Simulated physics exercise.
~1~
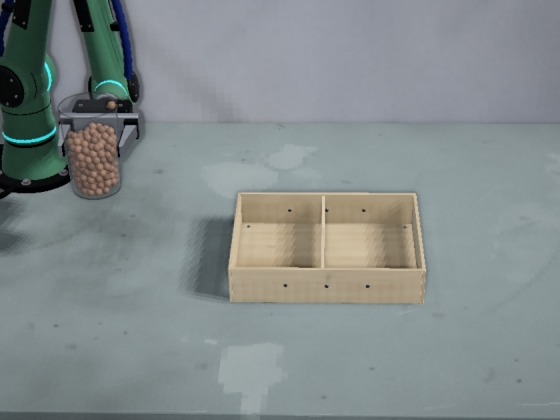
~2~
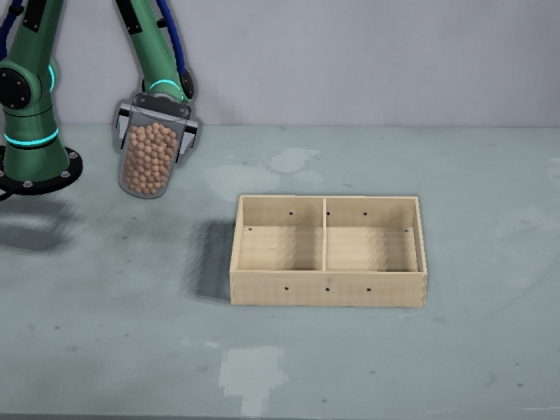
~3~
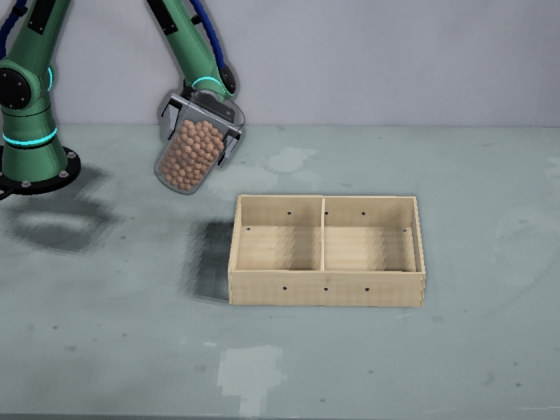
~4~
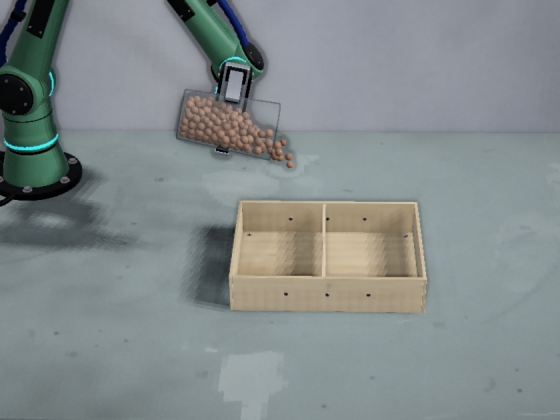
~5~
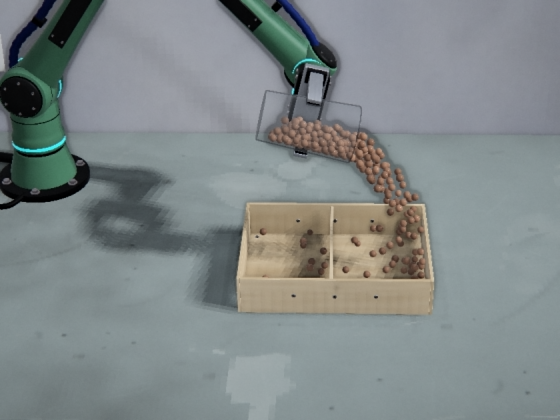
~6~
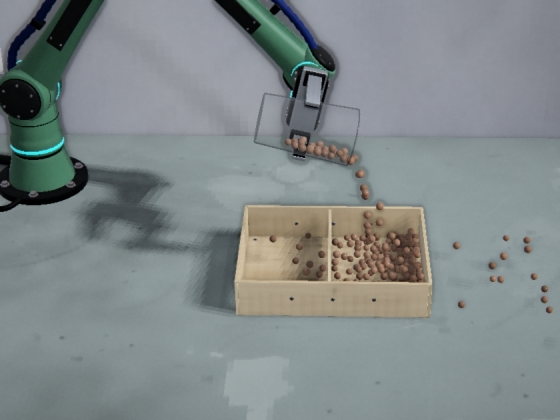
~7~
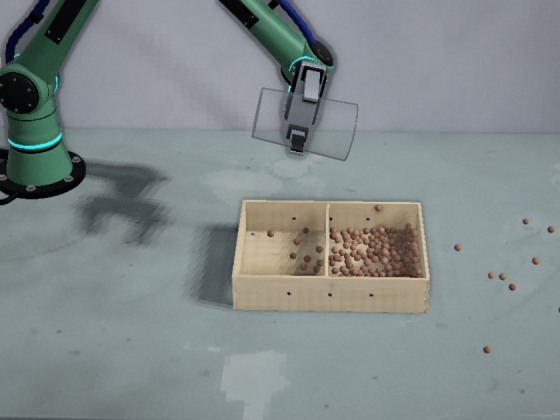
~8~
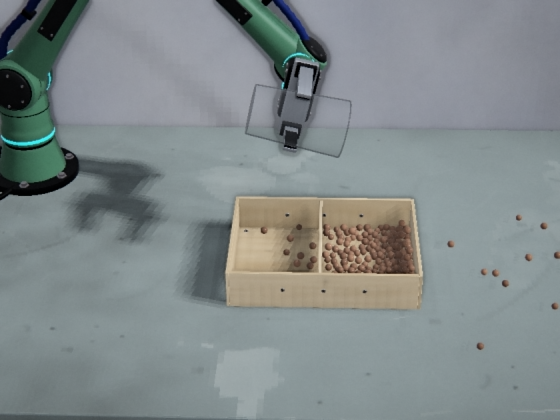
A green robot arm tips brown beads mostly into a box's right compartment, scattering some outside.
